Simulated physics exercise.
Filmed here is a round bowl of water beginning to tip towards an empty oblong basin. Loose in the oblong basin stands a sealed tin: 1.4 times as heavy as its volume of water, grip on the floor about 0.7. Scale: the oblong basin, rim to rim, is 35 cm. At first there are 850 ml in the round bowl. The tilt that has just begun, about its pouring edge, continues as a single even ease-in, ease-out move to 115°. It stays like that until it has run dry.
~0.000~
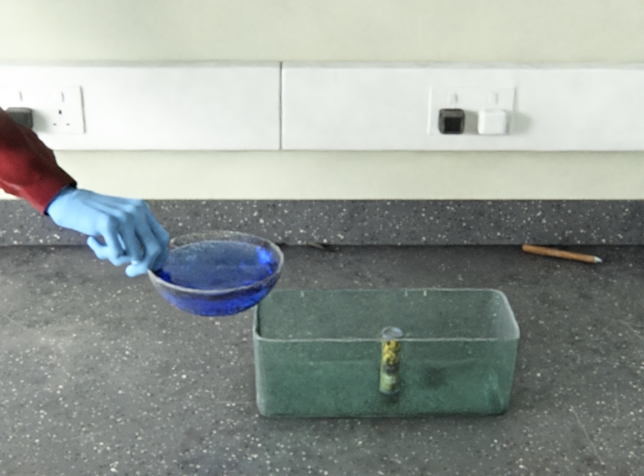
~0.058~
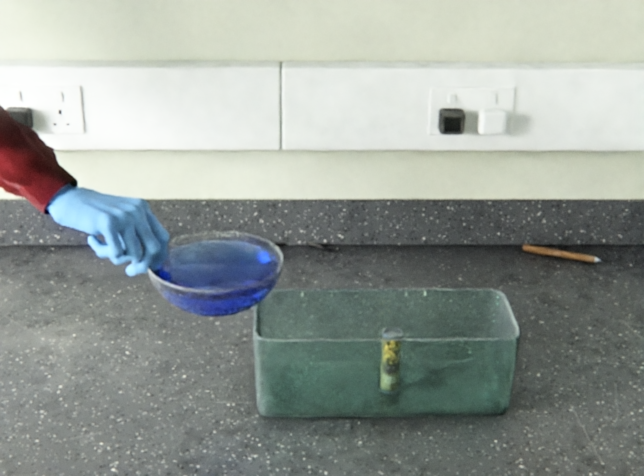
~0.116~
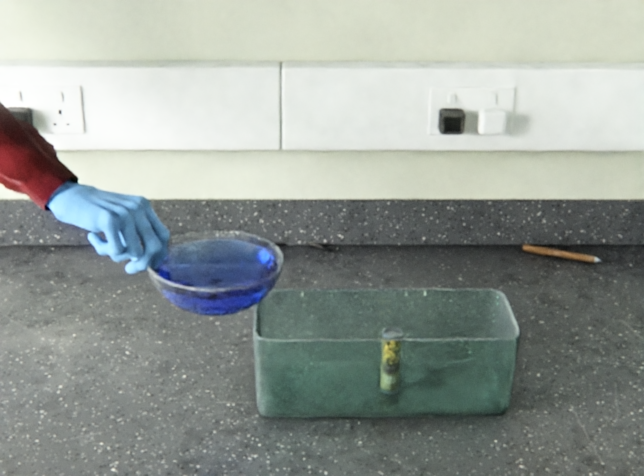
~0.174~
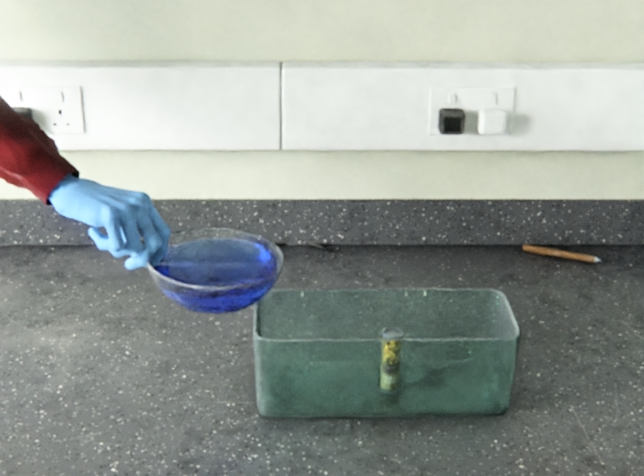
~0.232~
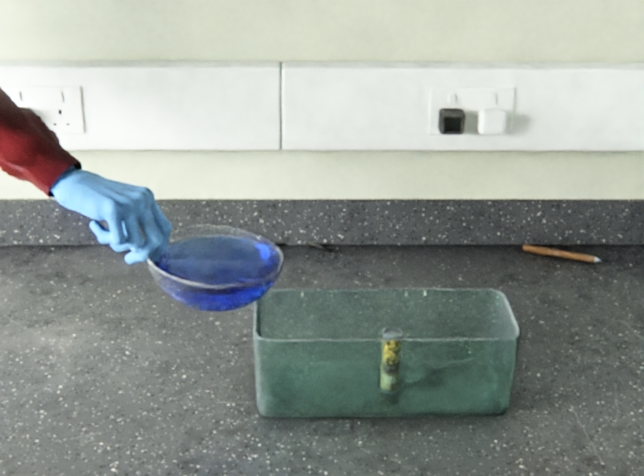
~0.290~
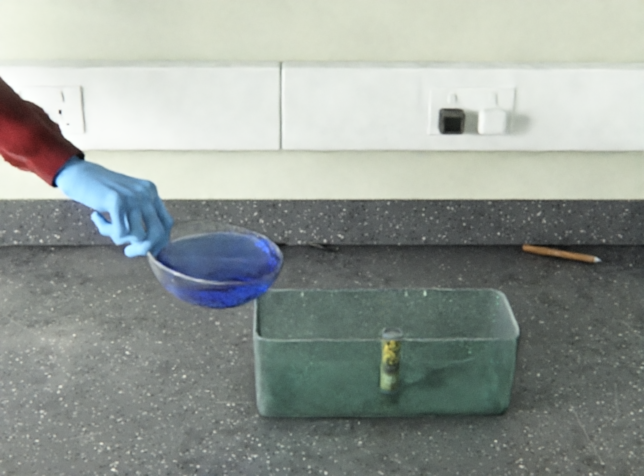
On a speckled grey worktop below wall sockets, a blue-gloved hand holds a round glass bowl of blue water beside an oblong green-tinted basin with a small yellowish cylinder in it. The bowl stays level at first, then the hand rises slightly, slowly leaning the bowl a little to the right.
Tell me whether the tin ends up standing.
It does.
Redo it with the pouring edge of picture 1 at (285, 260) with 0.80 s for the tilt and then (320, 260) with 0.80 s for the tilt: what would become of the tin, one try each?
The tin overturns the first time and stays vertical the second time.
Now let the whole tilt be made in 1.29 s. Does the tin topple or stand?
Result: Tin upright.
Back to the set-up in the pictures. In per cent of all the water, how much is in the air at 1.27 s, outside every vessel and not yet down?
Near 1 percent.
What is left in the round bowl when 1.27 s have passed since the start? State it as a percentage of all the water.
0 %.
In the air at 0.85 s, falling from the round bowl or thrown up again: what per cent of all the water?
I'd say close to 34 per cent.
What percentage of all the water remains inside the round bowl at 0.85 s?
I reckon about 32 in a hundred is still held.
After 0.85 s the tilt is 60° and 32 per cent is still to pour; the tin stands where it began.
After 1.27 s the tilt is 99° and 0 per cent is still to pour; the tin stands where it began.
After 1.70 s the tilt is 115° and 0 per cent is still to pour; the tin stands where it began.
After 2.17 s the tilt is 115° and 0 per cent is still to pour; the tin stands where it began.
In the end the tin stands where it began.
